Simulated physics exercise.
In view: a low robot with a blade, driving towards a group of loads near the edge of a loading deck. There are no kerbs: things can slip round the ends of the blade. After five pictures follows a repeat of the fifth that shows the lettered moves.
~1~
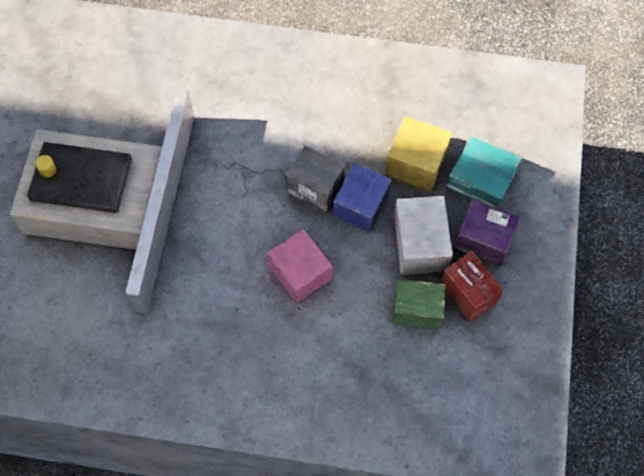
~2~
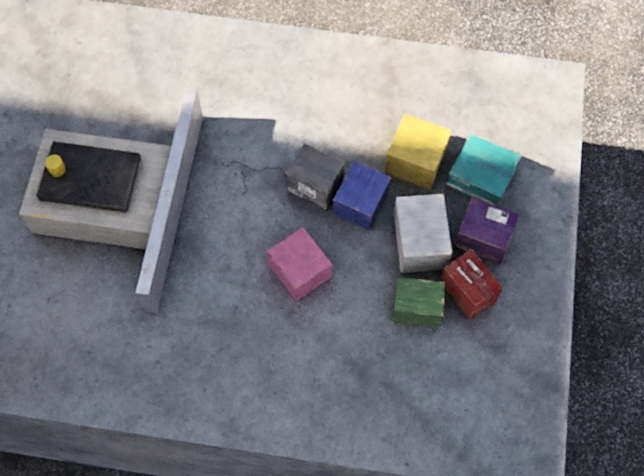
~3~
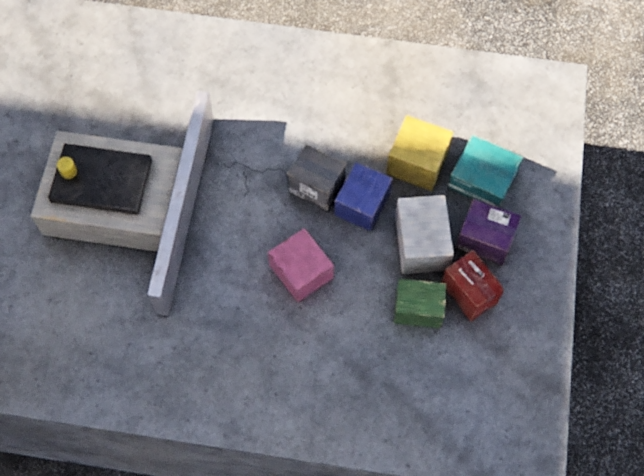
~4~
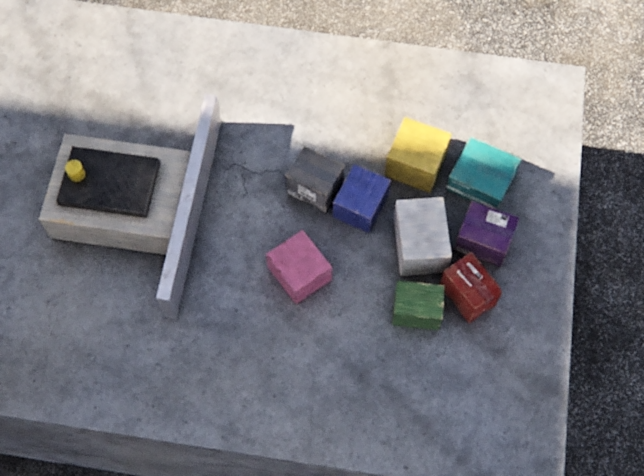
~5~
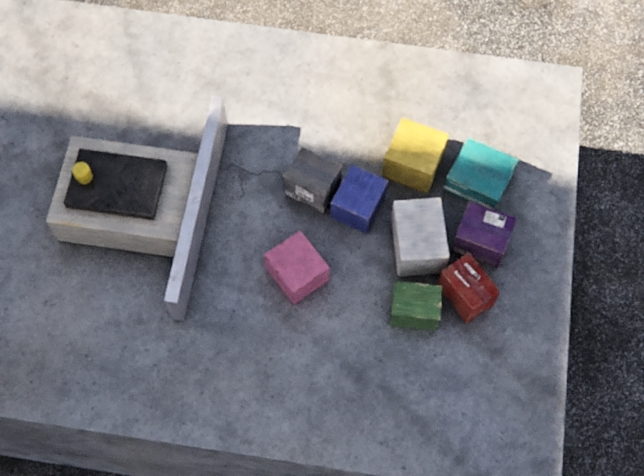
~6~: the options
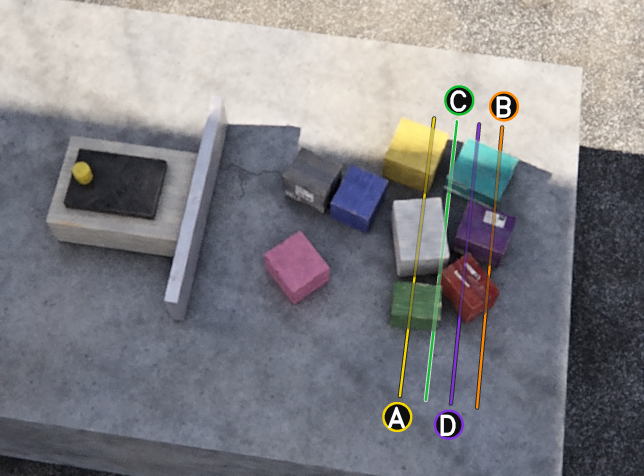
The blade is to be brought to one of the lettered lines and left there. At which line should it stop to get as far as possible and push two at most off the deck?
Up to line B.
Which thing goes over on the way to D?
The purple parcel goes over.
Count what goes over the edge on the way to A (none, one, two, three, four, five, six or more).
In all, none.
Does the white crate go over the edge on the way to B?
By then, no.
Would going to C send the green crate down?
By then, no.
On the copy, A at (418, 248); B at (490, 259); C at (442, 252); D at (466, 255).
On B. First, robot (228, 199); pink crate (333, 275); grey parcel (341, 180).
Then, robot (334, 214); purple parcel (544, 258); red box (492, 304).
Finally, robot (418, 225); turquoise parcel over the edge; purple parcel over the edge; two fallen.
By contrast, A is within the limit but short; C is within the limit but short; D is within the limit but short.
